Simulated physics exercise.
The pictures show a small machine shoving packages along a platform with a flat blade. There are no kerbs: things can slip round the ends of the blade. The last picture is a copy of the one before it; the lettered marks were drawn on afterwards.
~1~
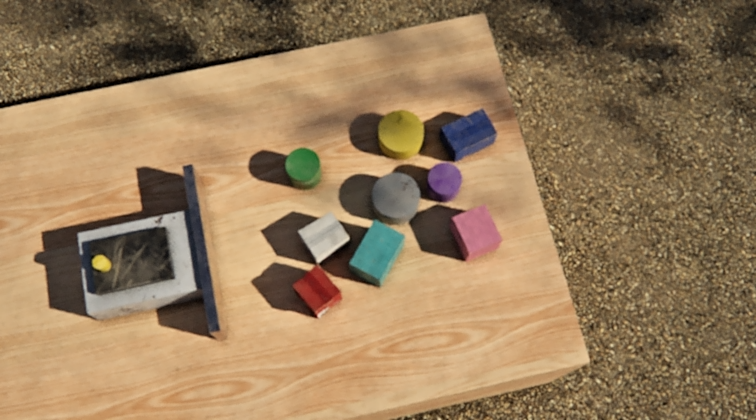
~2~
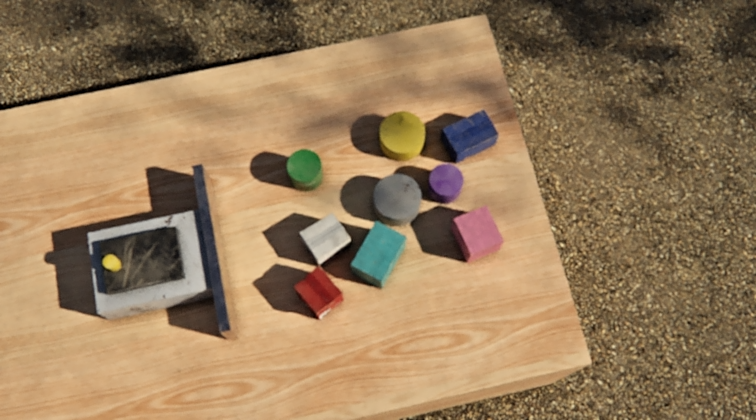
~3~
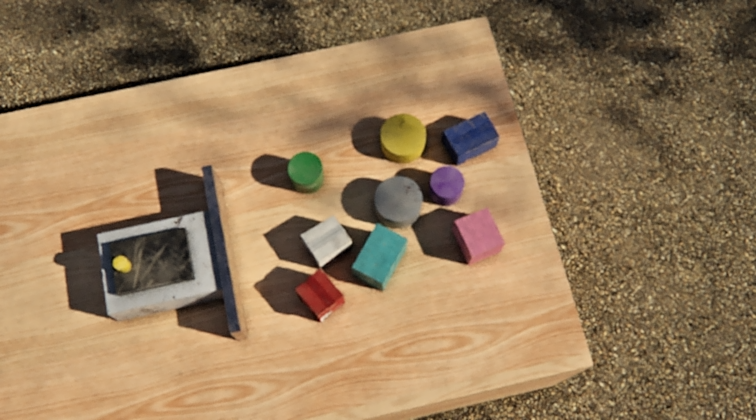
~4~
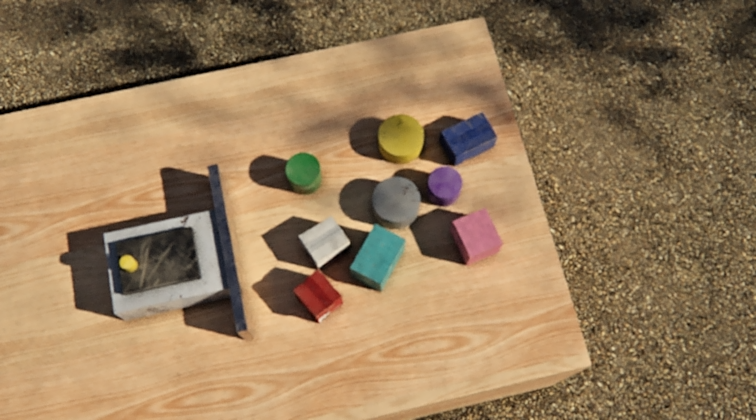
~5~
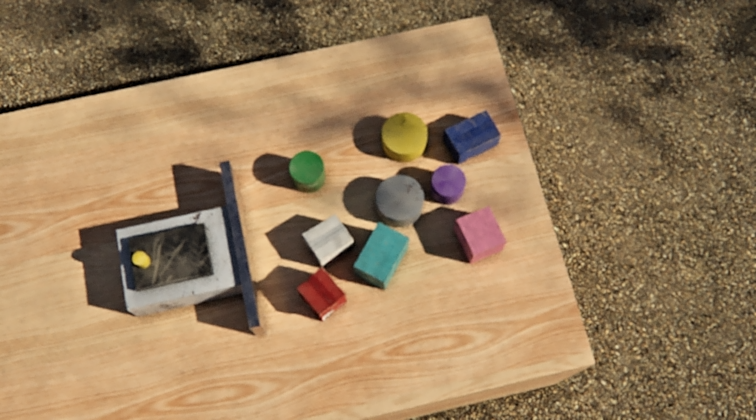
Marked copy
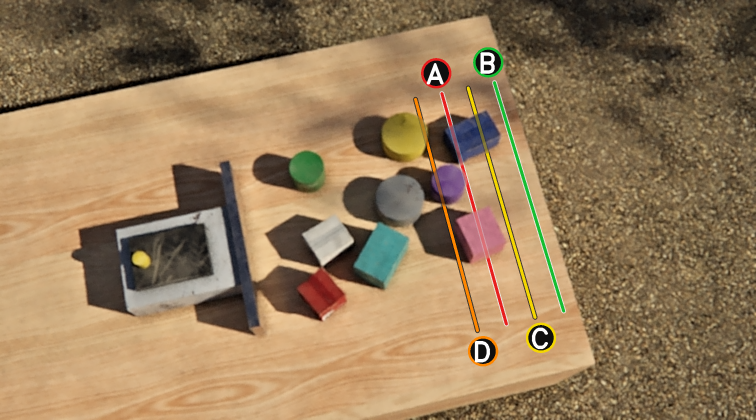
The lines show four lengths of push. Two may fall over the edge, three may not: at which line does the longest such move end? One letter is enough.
No third one falls up to A.
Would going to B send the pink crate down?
By then, yes.
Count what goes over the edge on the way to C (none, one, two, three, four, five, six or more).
By then, four.
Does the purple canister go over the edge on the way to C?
By then, yes.
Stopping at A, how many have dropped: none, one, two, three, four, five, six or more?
One.
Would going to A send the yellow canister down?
By then, no.
On the marked copy, A at (473, 204); B at (527, 192); C at (500, 198); D at (445, 210).
With A. Early on, robot (262, 236); red parcel (361, 290); green pail (334, 167).
Further on, robot (348, 218); pink crate (510, 232); purple canister (469, 179).
At the end, robot (413, 203); pink crate over the edge; purple canister (530, 168); one fallen.
As for the rest, B drops eight; C drops four; D is within the limit but short.
